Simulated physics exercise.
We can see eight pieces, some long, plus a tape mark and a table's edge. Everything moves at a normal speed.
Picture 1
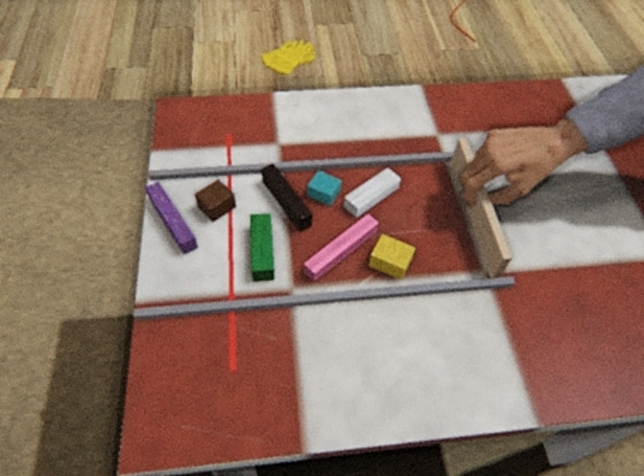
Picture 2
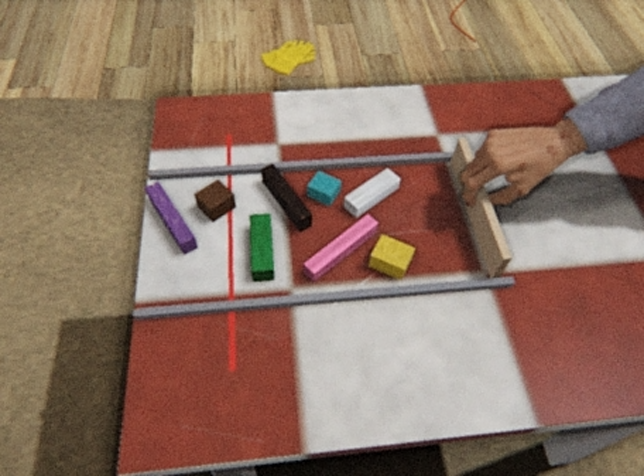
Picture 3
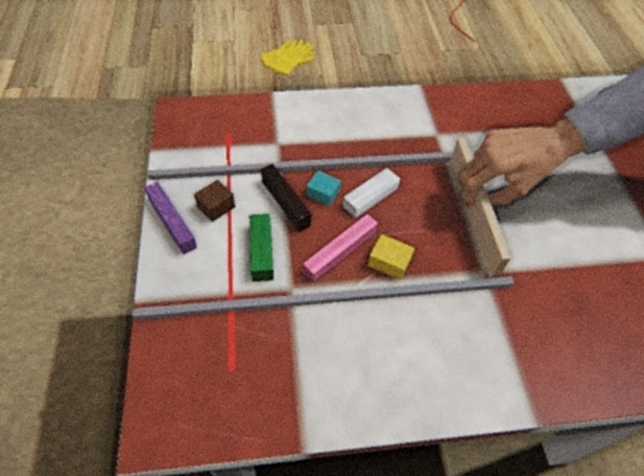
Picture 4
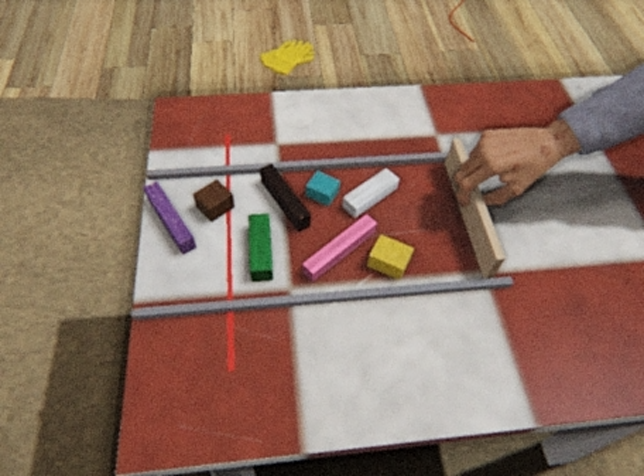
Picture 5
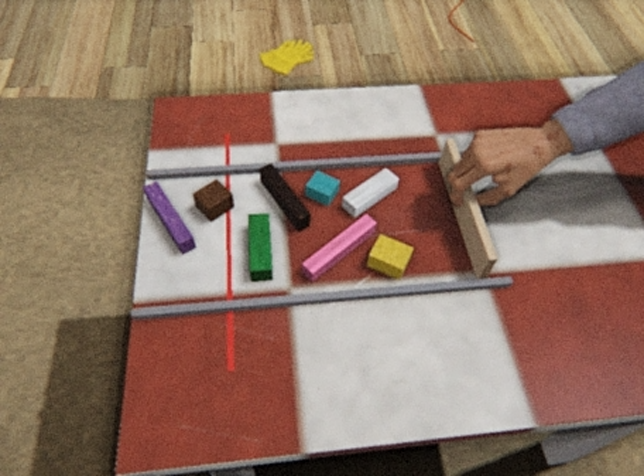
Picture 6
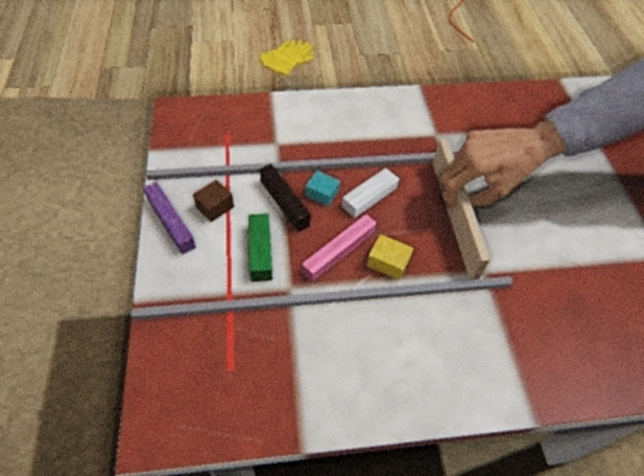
A hand slides a wooden board slightly left between two rails toward several colored blocks.
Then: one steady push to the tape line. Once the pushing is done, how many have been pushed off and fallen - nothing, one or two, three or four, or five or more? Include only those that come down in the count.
I predict the tally of drops will be under three but above nought.
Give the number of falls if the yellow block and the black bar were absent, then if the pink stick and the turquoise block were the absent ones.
In the first try 0, in the other 0.
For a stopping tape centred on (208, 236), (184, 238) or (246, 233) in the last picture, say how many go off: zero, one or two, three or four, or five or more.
Count per stopping tape, as listed: One to two, either three or four, no fall at all.
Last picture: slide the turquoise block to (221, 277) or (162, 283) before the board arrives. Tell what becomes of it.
Result per start: Still up; still up.
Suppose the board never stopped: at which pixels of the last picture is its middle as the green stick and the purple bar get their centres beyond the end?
Its middle is around (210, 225) and around (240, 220).
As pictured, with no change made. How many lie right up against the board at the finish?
The count comes out at 3.
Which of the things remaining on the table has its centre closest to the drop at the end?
The brown block is the one you want.
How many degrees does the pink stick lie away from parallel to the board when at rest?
Near 35 degrees.
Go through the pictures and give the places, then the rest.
Purple bar (171, 217); brown block (216, 201); green stick (262, 247); board (478, 205); tape (231, 234), in the first picture.
Brown block (216, 201); yellow block (391, 257), in the second picture.
Green stick (261, 247); white stick (372, 192), in the third picture.
Purple bar (170, 217); pink stick (340, 247), in the fourth picture.
Brown block (214, 200); board (465, 206), in the fifth picture.
Purple bar (169, 217); brown block (214, 201); green stick (260, 247); board (458, 206); tape (229, 234), in the sixth picture.
Soon after, none off yet; purple bar at rest near (169, 217); brown block at rest near (214, 201); green stick at rest near (260, 247).
After that, none off yet; purple bar at rest near (169, 217); brown block at rest near (214, 201); green stick moving near (253, 246).
And then, none off yet; purple bar moving near (159, 218); brown block displaced about its own width near (179, 201); green stick displaced about its own width near (189, 250).
In the end, the number that fall off is one or two; gone, purple bar.
